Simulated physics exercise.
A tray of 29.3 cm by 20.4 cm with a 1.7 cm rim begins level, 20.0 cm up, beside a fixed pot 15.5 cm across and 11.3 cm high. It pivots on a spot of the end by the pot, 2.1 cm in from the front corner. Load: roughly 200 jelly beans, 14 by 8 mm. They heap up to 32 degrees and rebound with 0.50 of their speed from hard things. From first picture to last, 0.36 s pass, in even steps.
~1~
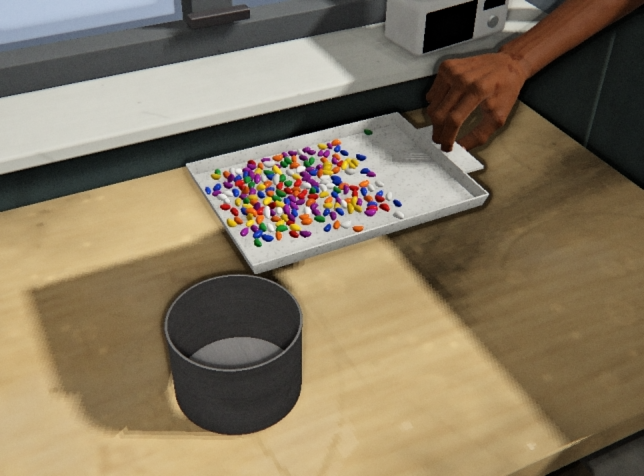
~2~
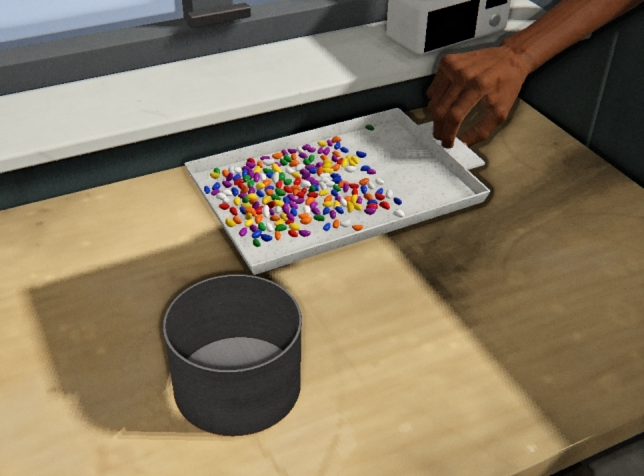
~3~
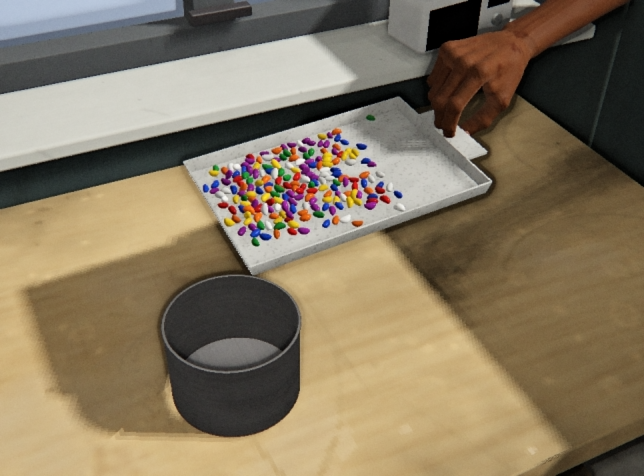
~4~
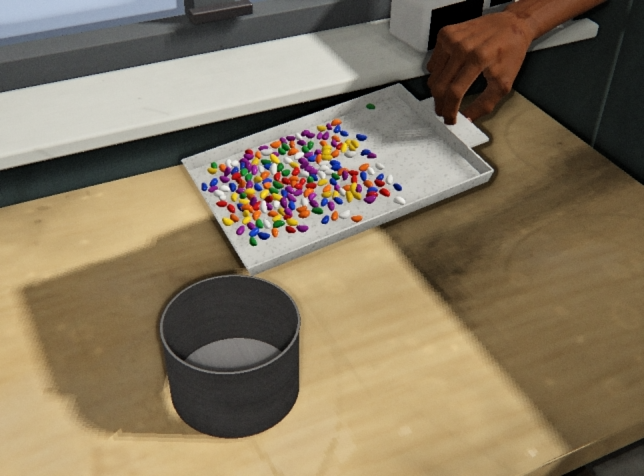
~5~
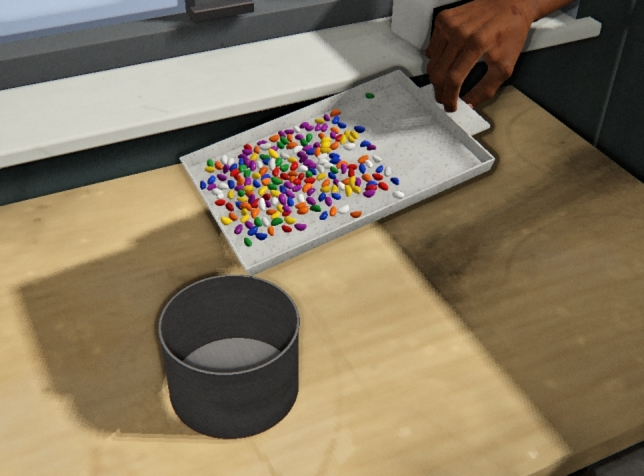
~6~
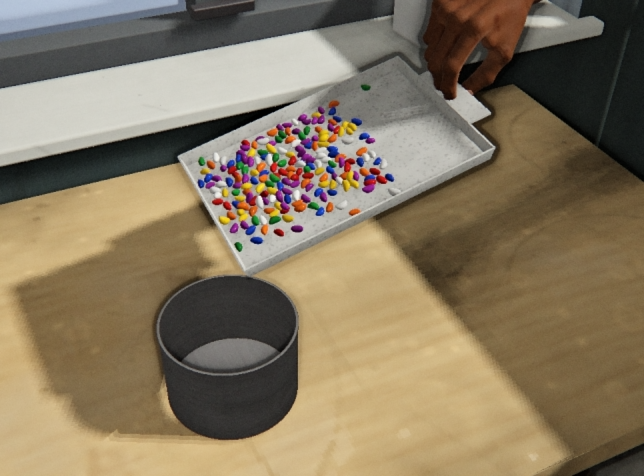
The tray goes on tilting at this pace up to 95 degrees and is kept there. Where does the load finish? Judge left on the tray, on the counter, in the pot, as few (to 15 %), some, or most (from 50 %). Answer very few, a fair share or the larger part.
Tray very few, counter a fair share, pot the larger part.
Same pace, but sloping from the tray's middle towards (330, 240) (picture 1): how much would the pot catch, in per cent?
About 55 per cent.
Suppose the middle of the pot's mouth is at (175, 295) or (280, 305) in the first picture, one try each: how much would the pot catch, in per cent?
Some 60 and 15 per cent.
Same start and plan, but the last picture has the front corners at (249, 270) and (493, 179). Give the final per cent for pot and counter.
Pot 45, counter 55.
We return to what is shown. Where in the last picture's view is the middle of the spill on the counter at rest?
Near (126, 350).
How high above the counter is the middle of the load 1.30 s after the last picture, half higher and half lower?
Some 20 cm.
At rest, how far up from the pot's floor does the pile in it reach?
Some 2.0 cm.
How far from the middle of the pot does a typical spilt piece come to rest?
Some 18 cm.
Then, 0.78 s after the last picture, tilt 52 degrees; the tray holds 100 %, the pot 0 %.
Then, 1.30 s after the last picture, tilt 77 degrees; the tray holds 55 %, the pot 15 %.
Then, 1.88 s after the last picture, tilt 95 degrees; the tray holds 0 %, the pot 65 %.
In the end, tray 0 %, counter 35 %, pot 65 %.
